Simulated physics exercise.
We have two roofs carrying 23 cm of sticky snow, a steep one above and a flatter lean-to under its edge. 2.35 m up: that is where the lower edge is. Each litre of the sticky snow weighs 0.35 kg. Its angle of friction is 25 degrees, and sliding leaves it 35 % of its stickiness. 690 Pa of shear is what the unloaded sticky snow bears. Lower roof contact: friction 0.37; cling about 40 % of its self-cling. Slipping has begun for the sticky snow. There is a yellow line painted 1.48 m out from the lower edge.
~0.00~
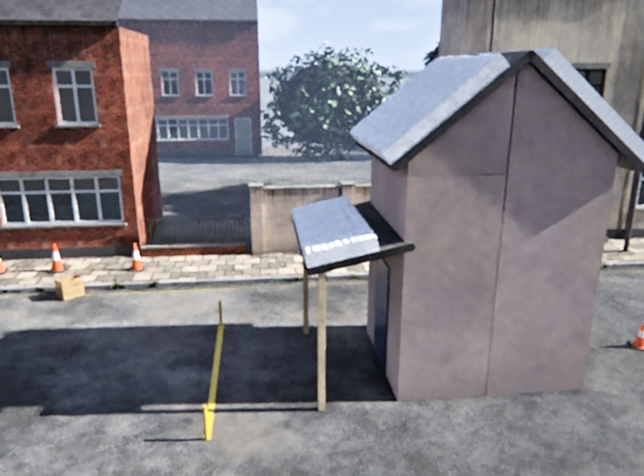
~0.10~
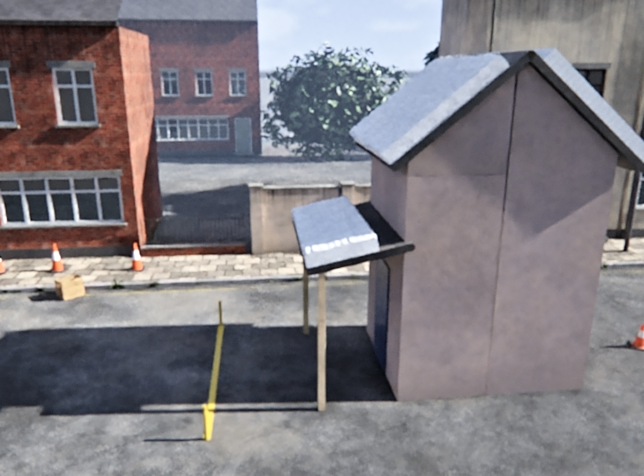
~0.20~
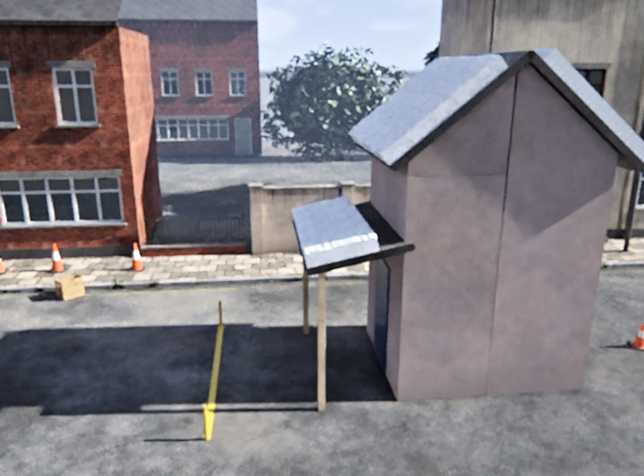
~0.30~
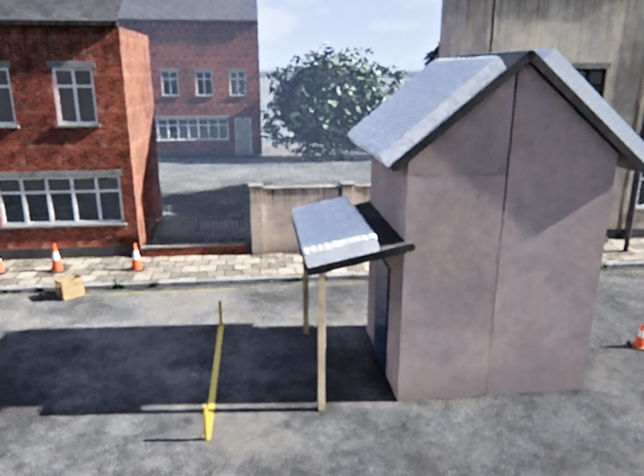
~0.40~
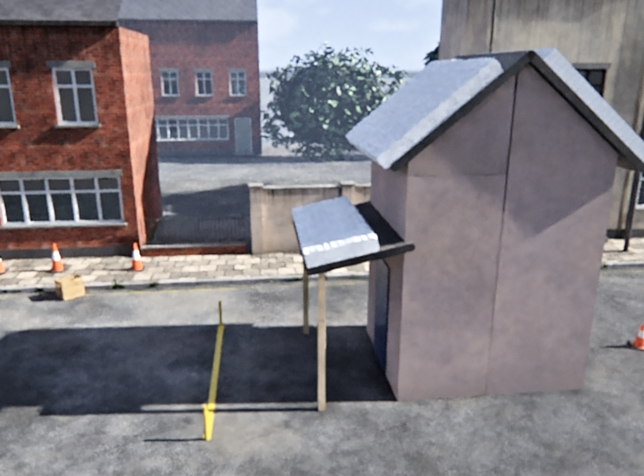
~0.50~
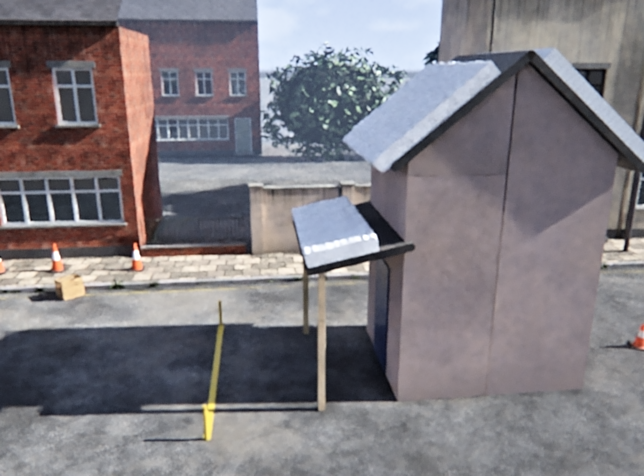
Snow on the steep upper roof slides slightly down over its left edge and cracks.
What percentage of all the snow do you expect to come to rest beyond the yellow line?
Roughly 16 % of it.
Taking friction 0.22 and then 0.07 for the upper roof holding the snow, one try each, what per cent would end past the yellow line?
One try each gives 45 % and then 50 %.
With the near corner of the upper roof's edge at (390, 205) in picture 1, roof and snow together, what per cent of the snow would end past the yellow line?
I'd put it at close to 0 percent.
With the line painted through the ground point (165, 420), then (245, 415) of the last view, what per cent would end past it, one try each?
Roughly 2 per cent and roughly 35 per cent.
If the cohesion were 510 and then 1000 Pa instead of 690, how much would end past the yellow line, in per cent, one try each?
About 25 % first, about 4 % second.
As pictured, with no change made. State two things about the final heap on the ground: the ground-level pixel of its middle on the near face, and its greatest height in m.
(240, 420), 0.3 m.
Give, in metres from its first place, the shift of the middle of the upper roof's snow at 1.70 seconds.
Straight-line shift: Around 2.0 m.
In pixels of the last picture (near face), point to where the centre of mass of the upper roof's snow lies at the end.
Estimated pixel: (257, 368).
After 1.05 s, none is below the lower edge and 0 % is past the line.
After 1.70 s, none is below the lower edge and 0 % is past the line.
After 2.35 s, 33 % is below the lower edge and 0 % is past the line.
After 3.00 s, 60 % is below the lower edge and 15 % is past the line.
After 3.60 s, 60 % is below the lower edge and 16 % is past the line.
